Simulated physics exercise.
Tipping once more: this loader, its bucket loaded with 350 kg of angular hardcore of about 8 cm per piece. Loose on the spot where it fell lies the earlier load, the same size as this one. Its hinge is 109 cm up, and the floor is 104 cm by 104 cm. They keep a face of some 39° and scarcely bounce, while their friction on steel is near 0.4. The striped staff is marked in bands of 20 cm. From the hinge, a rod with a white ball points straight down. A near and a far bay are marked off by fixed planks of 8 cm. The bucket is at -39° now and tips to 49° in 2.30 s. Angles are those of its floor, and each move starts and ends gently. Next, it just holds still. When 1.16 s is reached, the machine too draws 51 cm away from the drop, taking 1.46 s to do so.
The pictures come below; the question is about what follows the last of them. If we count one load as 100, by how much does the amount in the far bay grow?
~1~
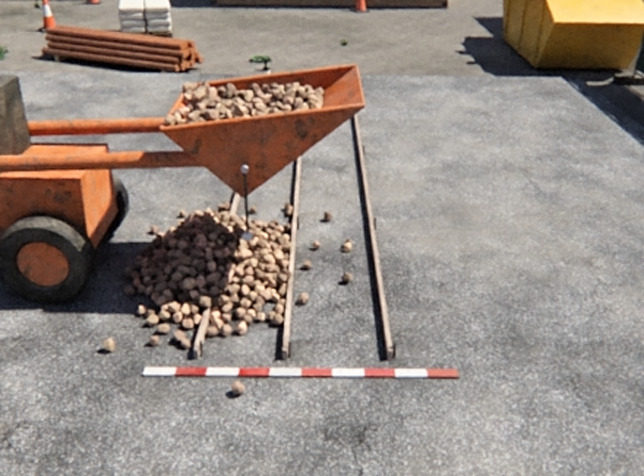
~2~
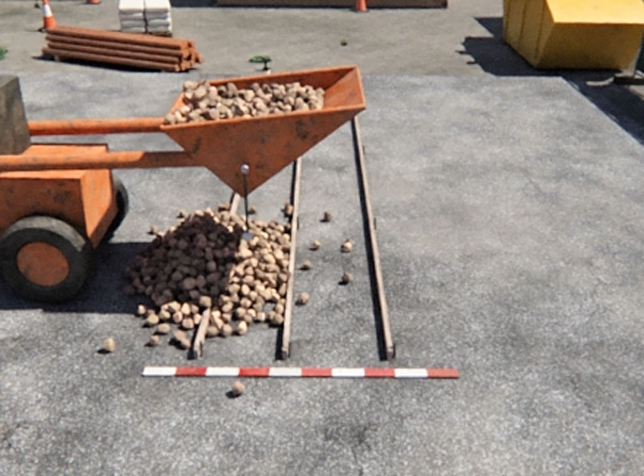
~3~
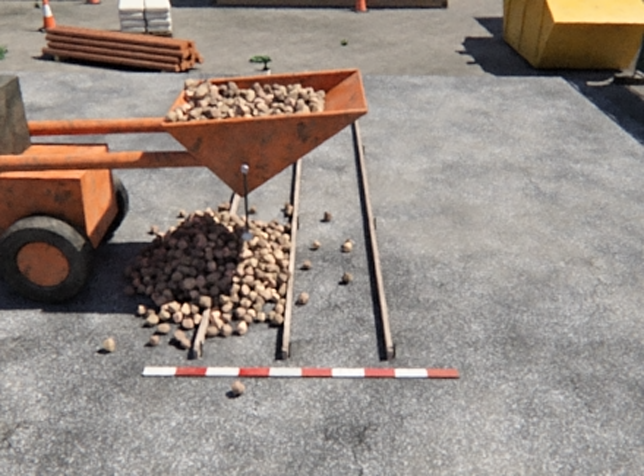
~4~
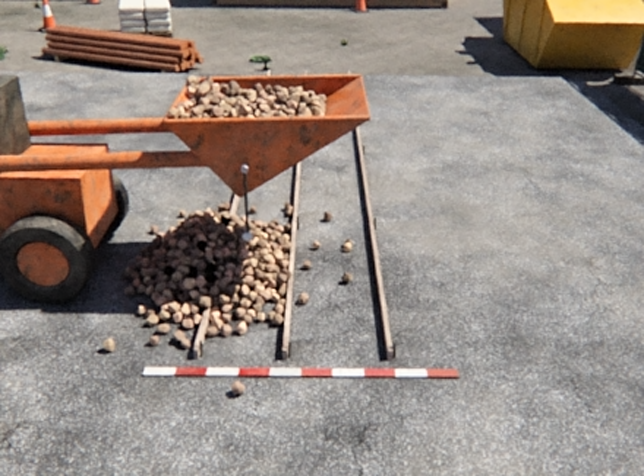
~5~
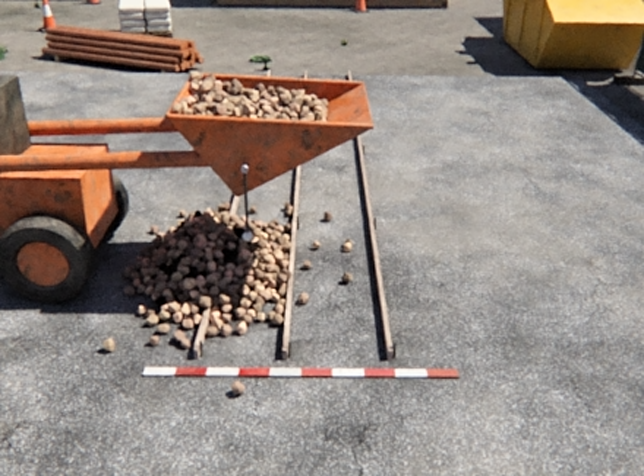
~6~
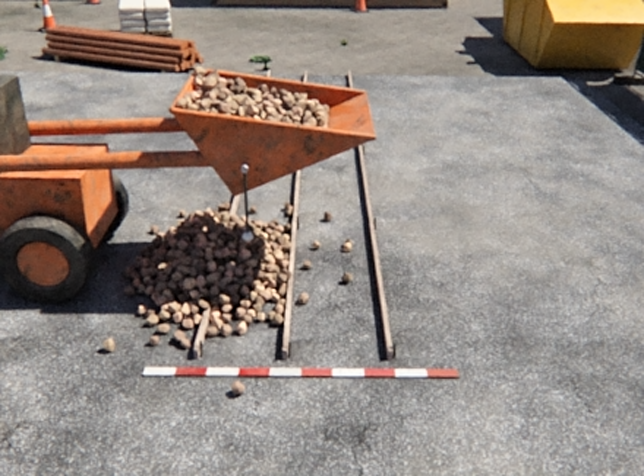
By about 65.
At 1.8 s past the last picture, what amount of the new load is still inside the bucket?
It keeps some 5 percent of its load.
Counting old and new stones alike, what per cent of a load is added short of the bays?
Some 0 per cent.
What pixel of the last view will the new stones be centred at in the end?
Their middle rests near (311, 256).
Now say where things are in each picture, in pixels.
In the first frame, the bucket is at -39°, its lip at (364, 106); the top of the load is at (281, 95). The earlier load is highest near (199, 241), 27 cm above ground level, 58 % short of the bays, 39 % in the near bay, 1 % in the far bay.
In the second frame, lip at (365, 107), floor tilted -38°, highest stones at (272, 95).
In the third frame, the bucket is at -36°, its lip at (367, 111); the top of the load is at (245, 93).
In the fourth frame, lip at (370, 118), floor tilted -33°, highest stones at (198, 87).
In the fifth frame, lip at (373, 127), floor tilted -29°, highest stones at (201, 83).
In the sixth frame, lip at (375, 138), floor tilted -24°, highest stones at (205, 79).
Then, 1.1 s after the last picture the floor is at 35°; in per cent of one load, 92 in the bucket, 58 short of the bays, 39 in the near bay, 10 in the far bay; the foremost stones are at (345, 247).
Then, 1.8 s after the last picture the floor is at 49°; in per cent of one load, 7 in the bucket, 58 short of the bays, 65 in the near bay, 65 in the far bay, 2 past the last board; the foremost stones are at (407, 270).
Then, 2.5 s after the last picture the floor is at 49°; in per cent of one load, 2 in the bucket, 58 short of the bays, 70 in the near bay, 67 in the far bay, 2 past the last board; the foremost stones are at (416, 271).
Then, 5.1 s after the last picture the floor is at 49°; in per cent of one load, 2 in the bucket, 58 short of the bays, 70 in the near bay, 67 in the far bay, 2 past the last board; the foremost stones are at (416, 271). Net gain in the far bay, 65.
